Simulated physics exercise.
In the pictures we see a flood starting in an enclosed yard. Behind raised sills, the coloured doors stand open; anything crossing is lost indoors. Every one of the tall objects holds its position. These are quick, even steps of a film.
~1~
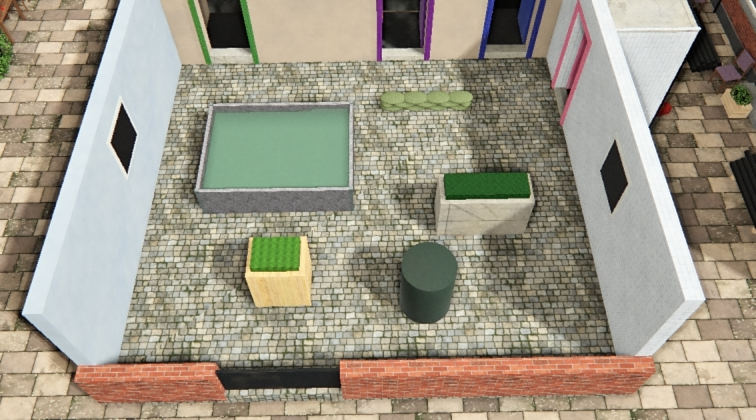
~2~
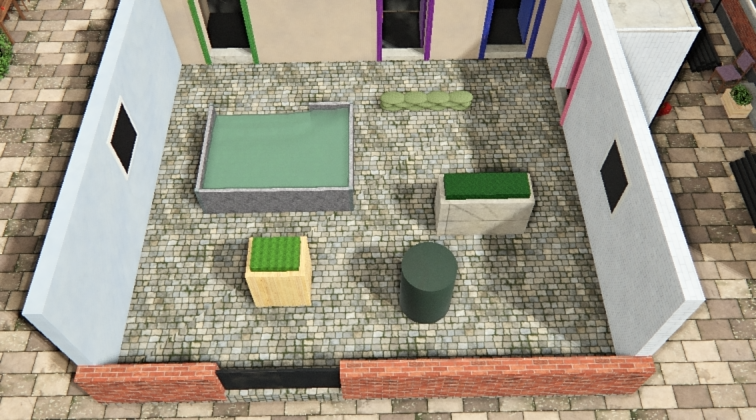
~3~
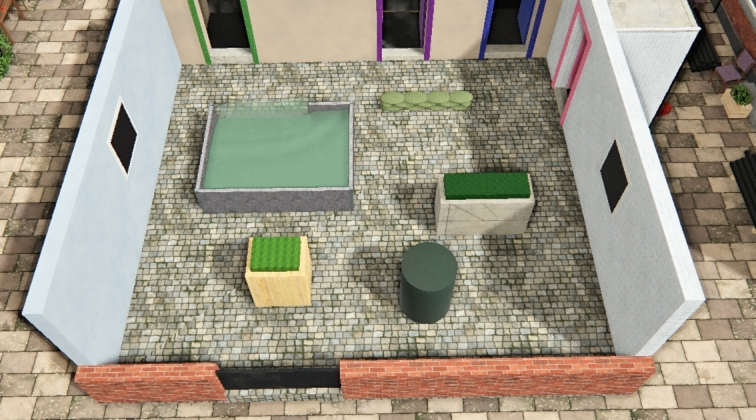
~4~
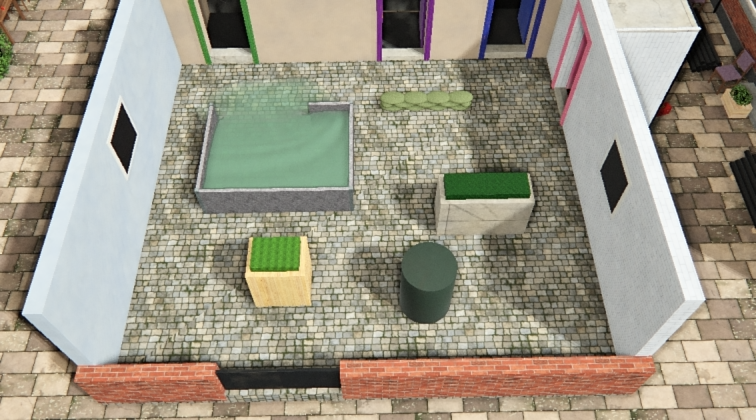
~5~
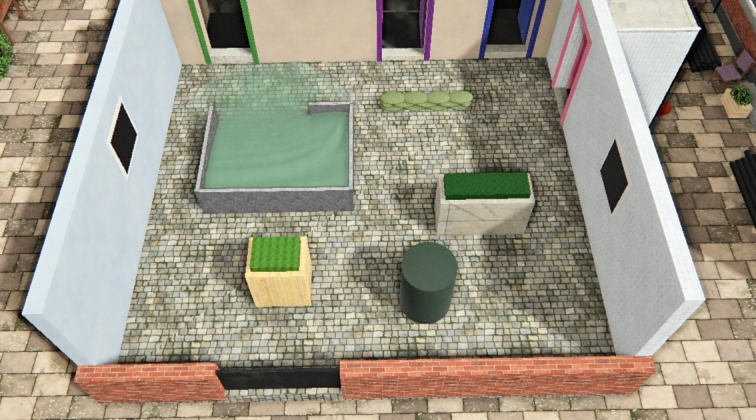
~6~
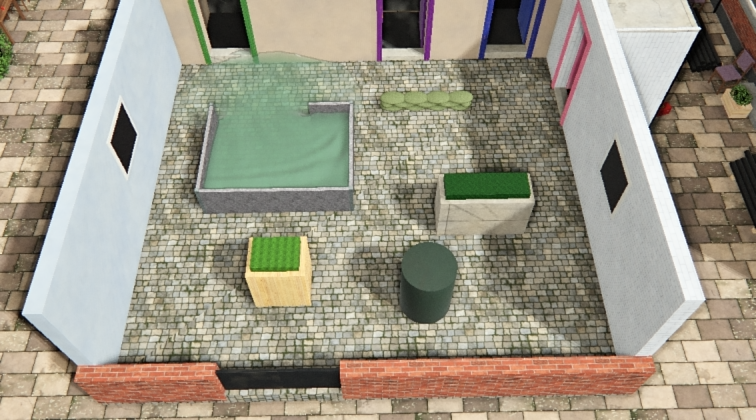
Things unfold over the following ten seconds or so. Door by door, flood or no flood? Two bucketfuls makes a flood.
In order: Purple door: At most two buckets; pink door: Over two buckets; blue door: At most two buckets; green door: Over two buckets.
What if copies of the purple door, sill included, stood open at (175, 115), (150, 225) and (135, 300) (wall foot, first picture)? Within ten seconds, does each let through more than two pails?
In order, the new doors go: Overshoots, undershoots, undershoots.
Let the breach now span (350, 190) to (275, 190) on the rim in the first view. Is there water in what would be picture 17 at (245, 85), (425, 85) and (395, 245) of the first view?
Point by point: Untouched, untouched and swamped.
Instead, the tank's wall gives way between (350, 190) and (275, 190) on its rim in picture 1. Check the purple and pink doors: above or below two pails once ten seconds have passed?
The purple door ends up below and the pink door ends up below.
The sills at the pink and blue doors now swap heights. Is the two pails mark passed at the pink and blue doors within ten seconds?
The pink one falls short, the blue one goes past the mark.
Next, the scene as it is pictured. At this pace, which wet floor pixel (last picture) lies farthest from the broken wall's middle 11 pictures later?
The farthest point of the front sits at (467, 63).
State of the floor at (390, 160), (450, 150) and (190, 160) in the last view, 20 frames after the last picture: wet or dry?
In that order the points end up soaked, high and dry and soaked.
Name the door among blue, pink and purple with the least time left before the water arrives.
That would be the one in purple.
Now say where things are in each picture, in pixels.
In the first frame, still water in the water tank at (278, 148).
In the second frame, the front is at a hidden place, out from the gap on the water tank's far side.
In the third frame, water pours out on the water tank's far side and has run to a hidden place.
In the fourth frame, the front is at (324, 91), out from the gap on the water tank's far side.
In the fifth frame, water pours out on the water tank's far side and has run to (294, 63).
In the sixth frame, water pours out on the water tank's far side and has run to (213, 64).
A moment on, water covers 15 % of the floor; the purple door not reached, the pink door not reached, the blue door not reached, the green door over two buckets in.
Next, water covers 20 % of the floor; the purple door wet at the sill, nothing in, the pink door not reached, the blue door not reached, the green door far over two buckets in.
Then, water covers 40 % of the floor; the purple door wet at the sill, nothing in, the pink door wet at the sill, nothing in, the blue door wet at the sill, nothing in, the green door far over two buckets in.
Later, water covers 60 % of the floor; the purple door wet at the sill, nothing in, the pink door over two buckets in, the blue door under two buckets in, the green door far over two buckets in.
In the end, water covers 95 % of the floor; the purple door wet at the sill, nothing in, the pink door over two buckets in, the blue door under two buckets in, the green door far over two buckets in.
